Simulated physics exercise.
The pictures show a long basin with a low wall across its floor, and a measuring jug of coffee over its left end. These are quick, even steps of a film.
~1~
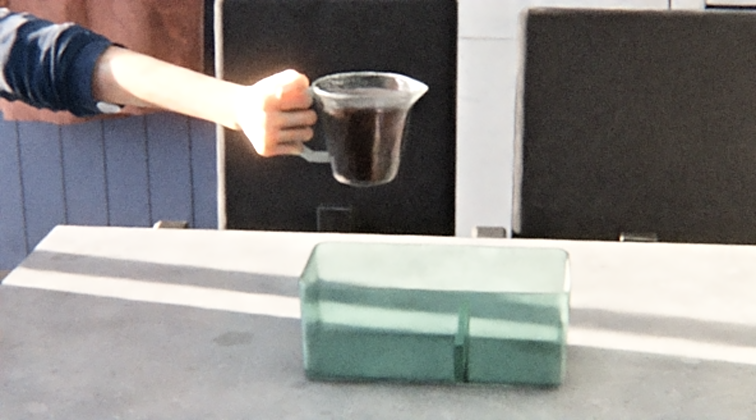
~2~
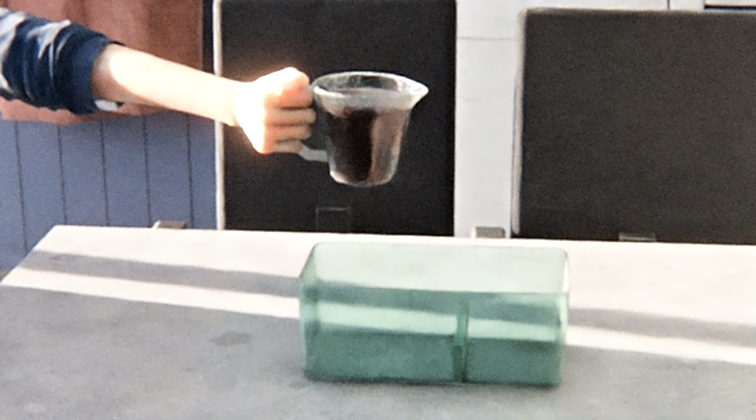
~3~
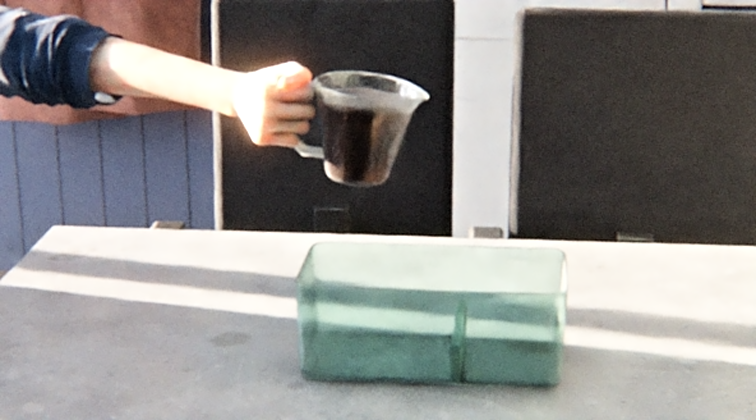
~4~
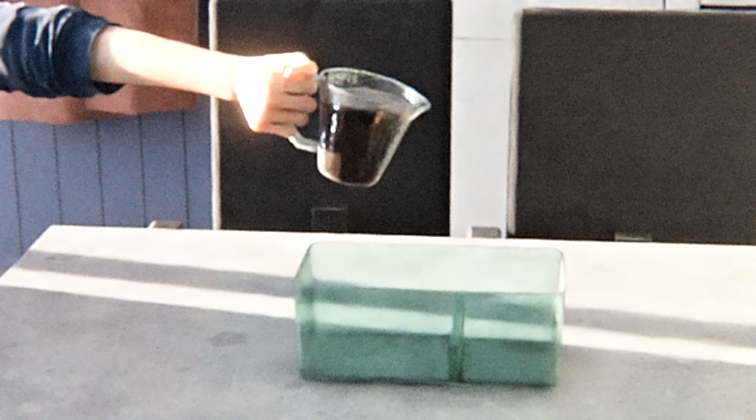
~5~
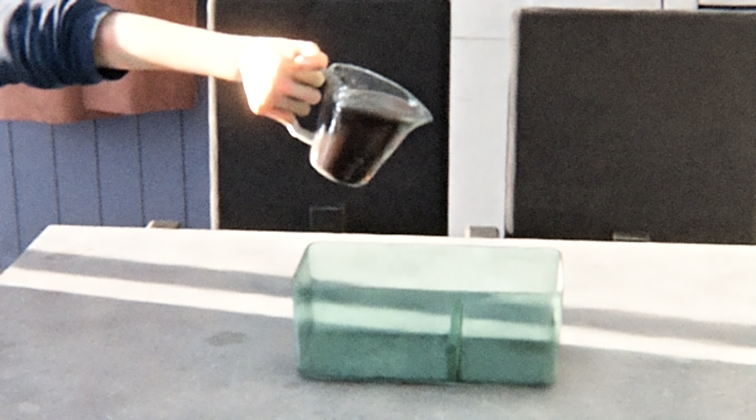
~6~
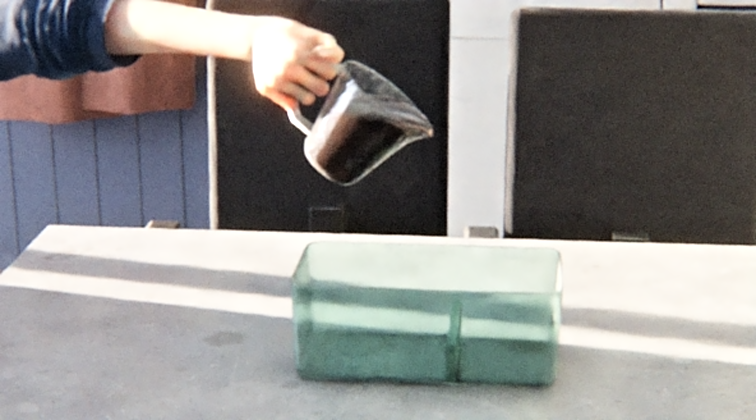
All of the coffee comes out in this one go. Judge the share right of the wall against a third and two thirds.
In the end from a third to two thirds is right of the wall.
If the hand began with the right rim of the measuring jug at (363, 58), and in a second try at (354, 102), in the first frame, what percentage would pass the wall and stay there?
Near 5 % and 10 %.
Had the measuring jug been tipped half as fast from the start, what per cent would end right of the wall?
About 75 per cent.
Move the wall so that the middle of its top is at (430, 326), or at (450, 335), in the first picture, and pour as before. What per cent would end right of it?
First some 85, then 60 per cent.
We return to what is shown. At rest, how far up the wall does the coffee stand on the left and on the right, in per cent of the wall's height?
Near 20 on the left, 30 on the right.
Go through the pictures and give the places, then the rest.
In the first picture, tilt 0°; pouring edge (427, 88); surface from (320, 97) to (413, 99); the long basin's rim runs from (307, 264) to (569, 272); the wall's top is at (462, 322).
In the second picture, tilt 2°; pouring edge (427, 90); surface from (320, 97) to (411, 101).
In the third picture, tilt 7°; pouring edge (429, 96); surface from (321, 95) to (412, 104).
In the fourth picture, tilt 15°; pouring edge (431, 105); surface from (323, 93) to (415, 107).
In the fifth picture, tilt 25°; pouring edge (433, 119); surface from (326, 98) to (419, 112).
In the sixth picture, tilt 38°; pouring edge (433, 135); surface from (322, 113) to (425, 121); 1 per cent is over the edge.
A moment on, the measuring jug is tipped right over and 31 per cent is still to pour, 1 is left of the wall and 31 right of it.
Next, the measuring jug is tipped right over and 1 per cent is still to pour, 42 is left of the wall and 42 right of it.
Then the measuring jug is tipped right over and 0 per cent is still to pour, 52 is left of the wall and 40 right of it.
Later the measuring jug is tipped right over and 0 per cent is still to pour, 54 is left of the wall and 40 right of it.
In the end 54 per cent lies left of the wall, 40 right of it and 6 outside.
